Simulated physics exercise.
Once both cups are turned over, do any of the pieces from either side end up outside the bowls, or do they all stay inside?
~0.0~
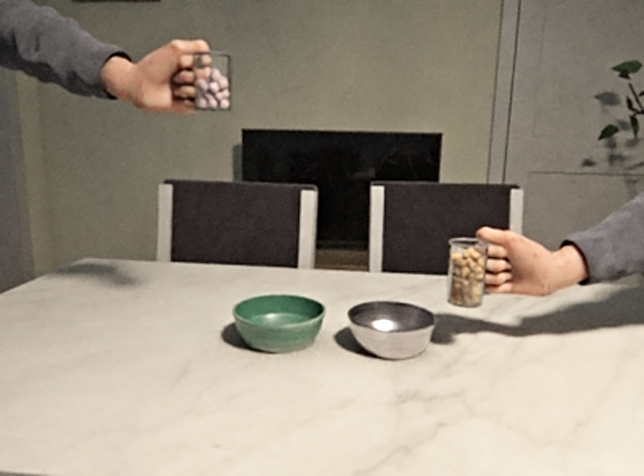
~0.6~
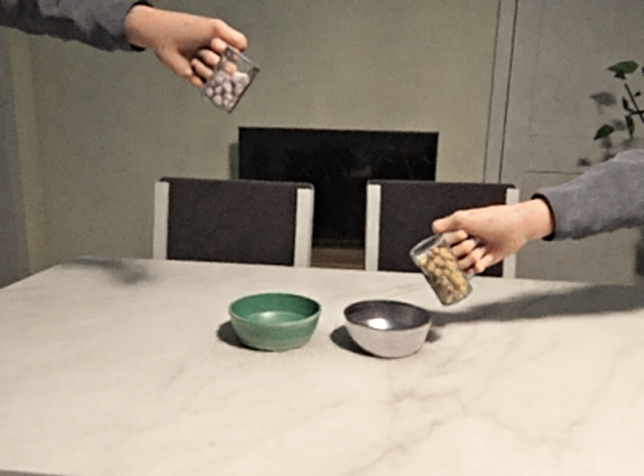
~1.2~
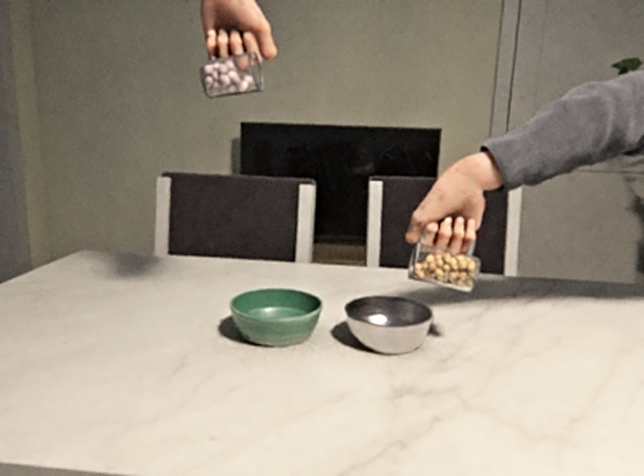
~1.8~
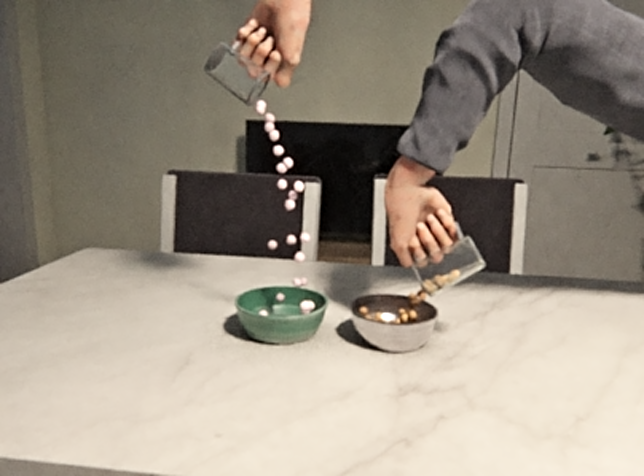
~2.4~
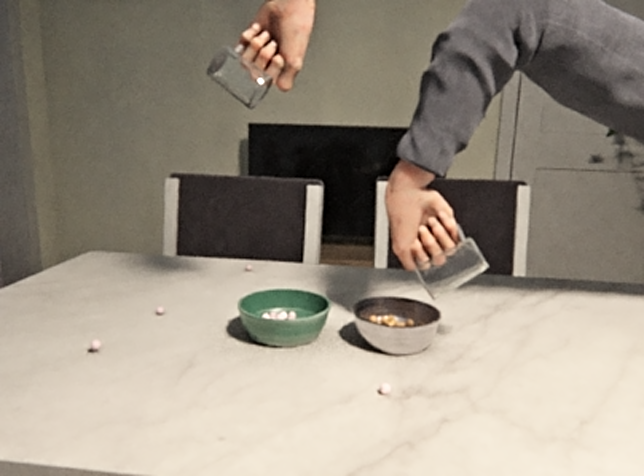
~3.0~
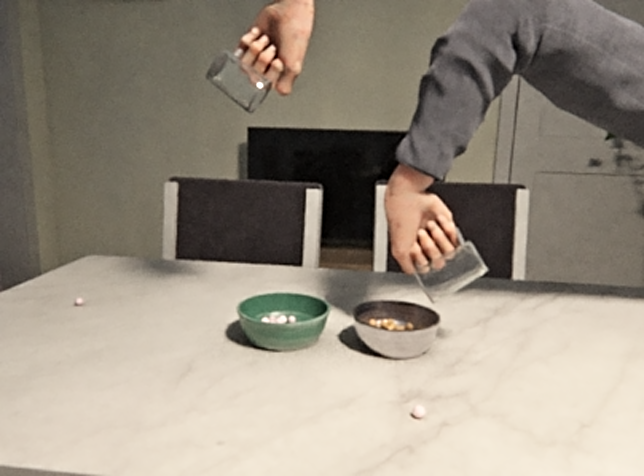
Several pale balls from the left cup get away from the green bowl onto the table, though most stay in it. The grey bowl on the right catches everything poured into it.
